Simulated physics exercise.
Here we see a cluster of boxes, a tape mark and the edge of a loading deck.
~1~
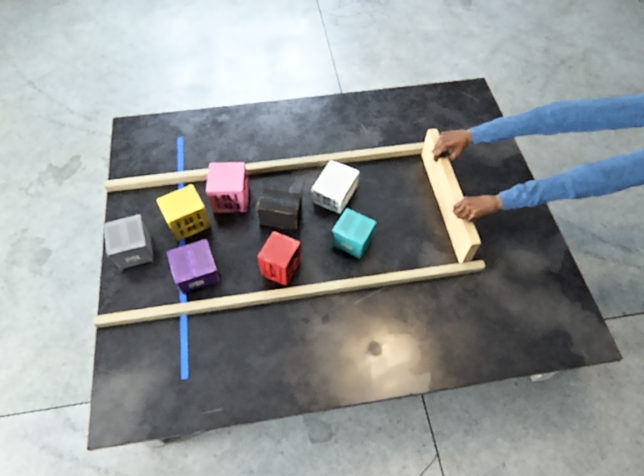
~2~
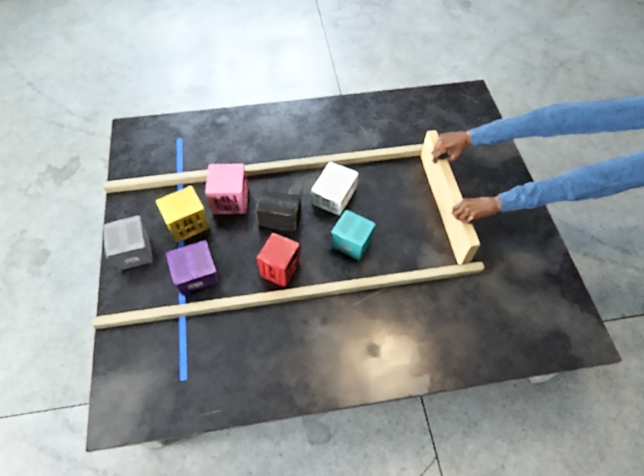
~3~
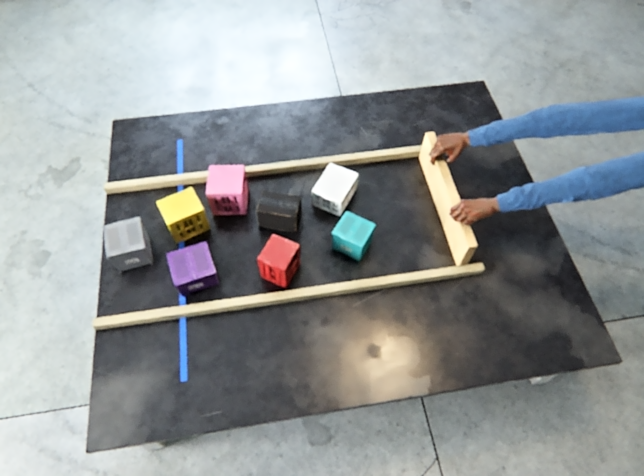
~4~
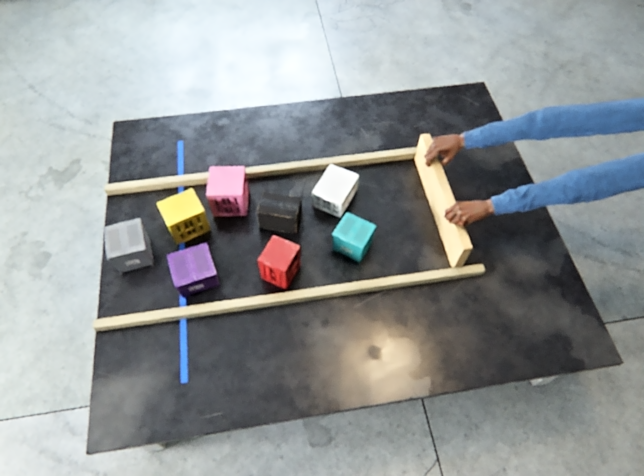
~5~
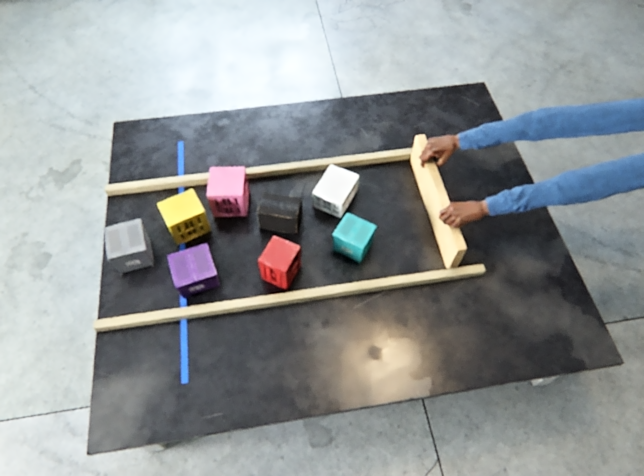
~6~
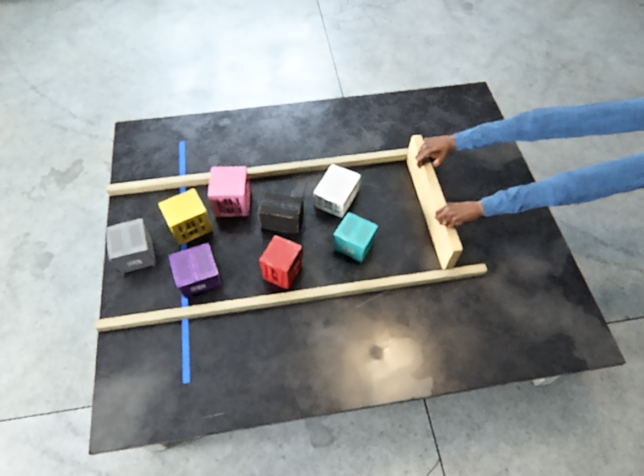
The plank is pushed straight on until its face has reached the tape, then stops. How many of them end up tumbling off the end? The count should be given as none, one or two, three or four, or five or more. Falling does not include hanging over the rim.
Watching this, the number dropping off is one to two.
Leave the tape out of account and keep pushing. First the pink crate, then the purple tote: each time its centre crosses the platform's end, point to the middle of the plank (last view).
The pink crate puts it at (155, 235), the purple tote at (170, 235).
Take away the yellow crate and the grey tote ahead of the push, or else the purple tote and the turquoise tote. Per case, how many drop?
That gives 0 for the first pair taken away and 0 for the second.
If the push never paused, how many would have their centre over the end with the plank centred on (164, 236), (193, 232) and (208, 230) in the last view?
First 3, next 1, last 1.
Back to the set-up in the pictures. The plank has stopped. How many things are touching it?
My count gives 2.
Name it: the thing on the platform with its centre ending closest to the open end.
That would be the yellow crate.
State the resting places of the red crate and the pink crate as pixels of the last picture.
Final spots - red crate (140, 289), pink crate (130, 198).
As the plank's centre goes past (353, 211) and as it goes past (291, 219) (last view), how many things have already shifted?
Counts: 2 / 4.
A little later, none off yet; grey tote at rest near (132, 247); yellow crate at rest near (186, 217); purple tote at rest near (196, 271).
Next, none off yet; grey tote shifted a little near (116, 253); yellow crate shifted about its own width near (151, 223); purple tote shifted about its own width near (157, 270).
When it is over, the number that fall off is one or two; down, grey tote.
